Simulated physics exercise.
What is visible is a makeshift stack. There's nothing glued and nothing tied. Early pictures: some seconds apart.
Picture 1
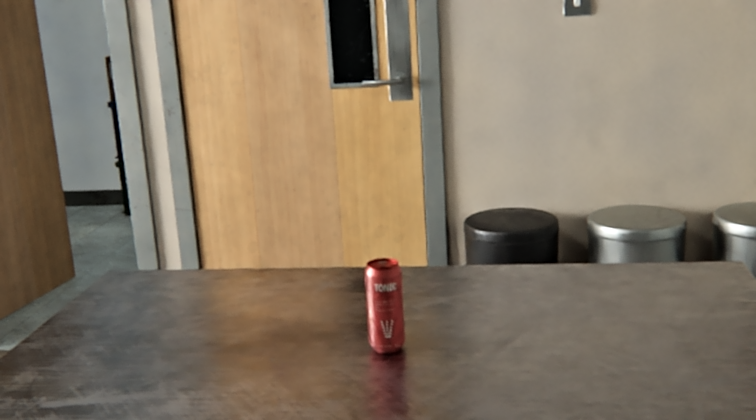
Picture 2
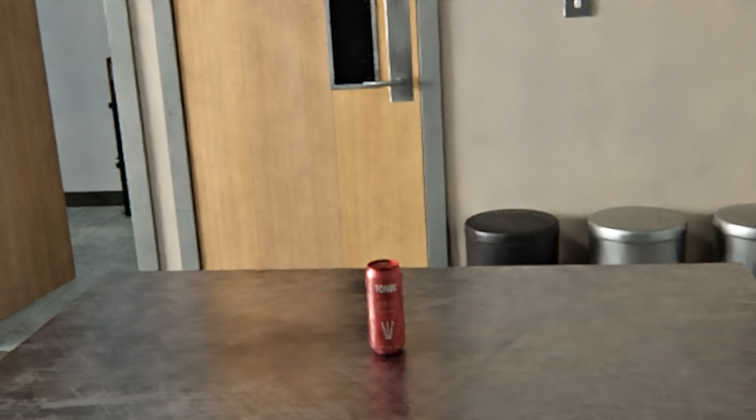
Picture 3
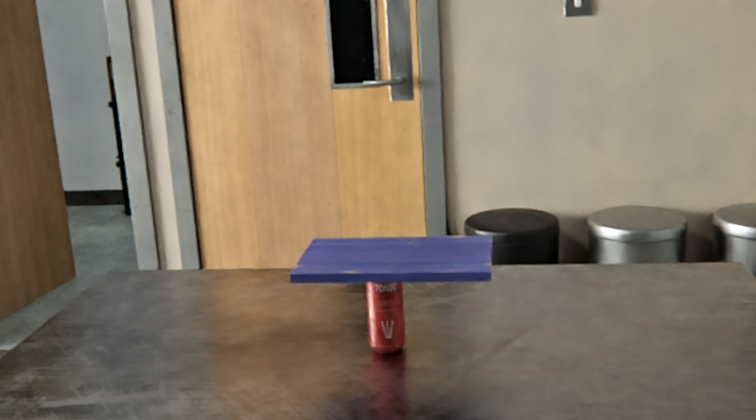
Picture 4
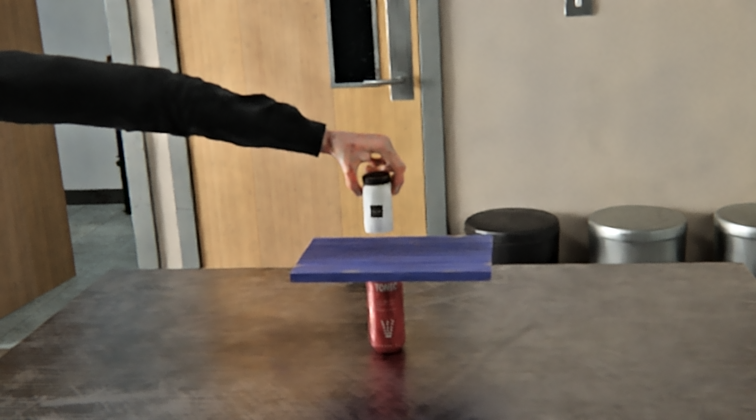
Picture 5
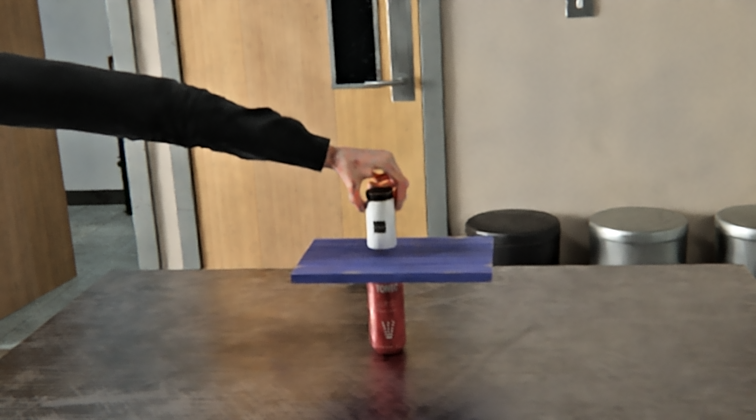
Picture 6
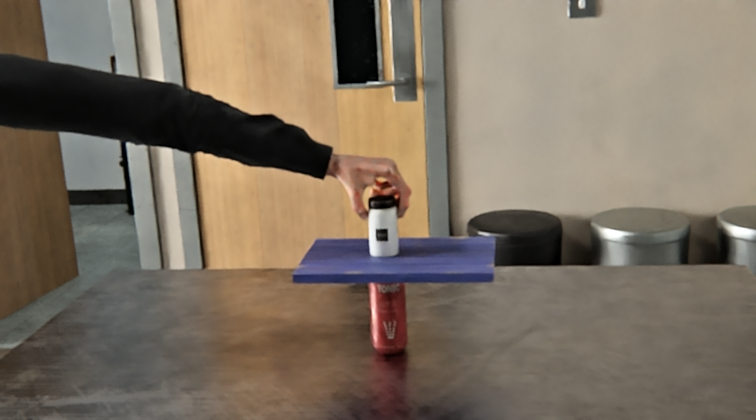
A hand lowers a white shaker onto a blue board resting on a red can.
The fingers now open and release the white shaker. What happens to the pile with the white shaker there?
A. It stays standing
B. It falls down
Answer: A.
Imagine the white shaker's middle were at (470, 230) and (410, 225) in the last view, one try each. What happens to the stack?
Case A: It caves in; case B: It survives.
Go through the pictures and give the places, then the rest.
In the first picture, the last thing is not in view yet.
In the second picture, the last thing is not in view yet.
In the third picture, the last thing is not in view yet; blue board (396, 258).
In the fourth picture, on its way; white shaker (377, 202); blue board (396, 258).
In the fifth picture, on its way; white shaker (381, 218); blue board (397, 259).
In the sixth picture, in place under the hand; white shaker (383, 226); blue board (398, 259).
Then, 0.40 s past the last view, nothing moves.
Then, 1.00 s past the last view, white shaker resting near (383, 226).
Finally, all 3 still in place. Final places as the last picture's camera would see them, white shaker near (383, 226). The stack stays up.
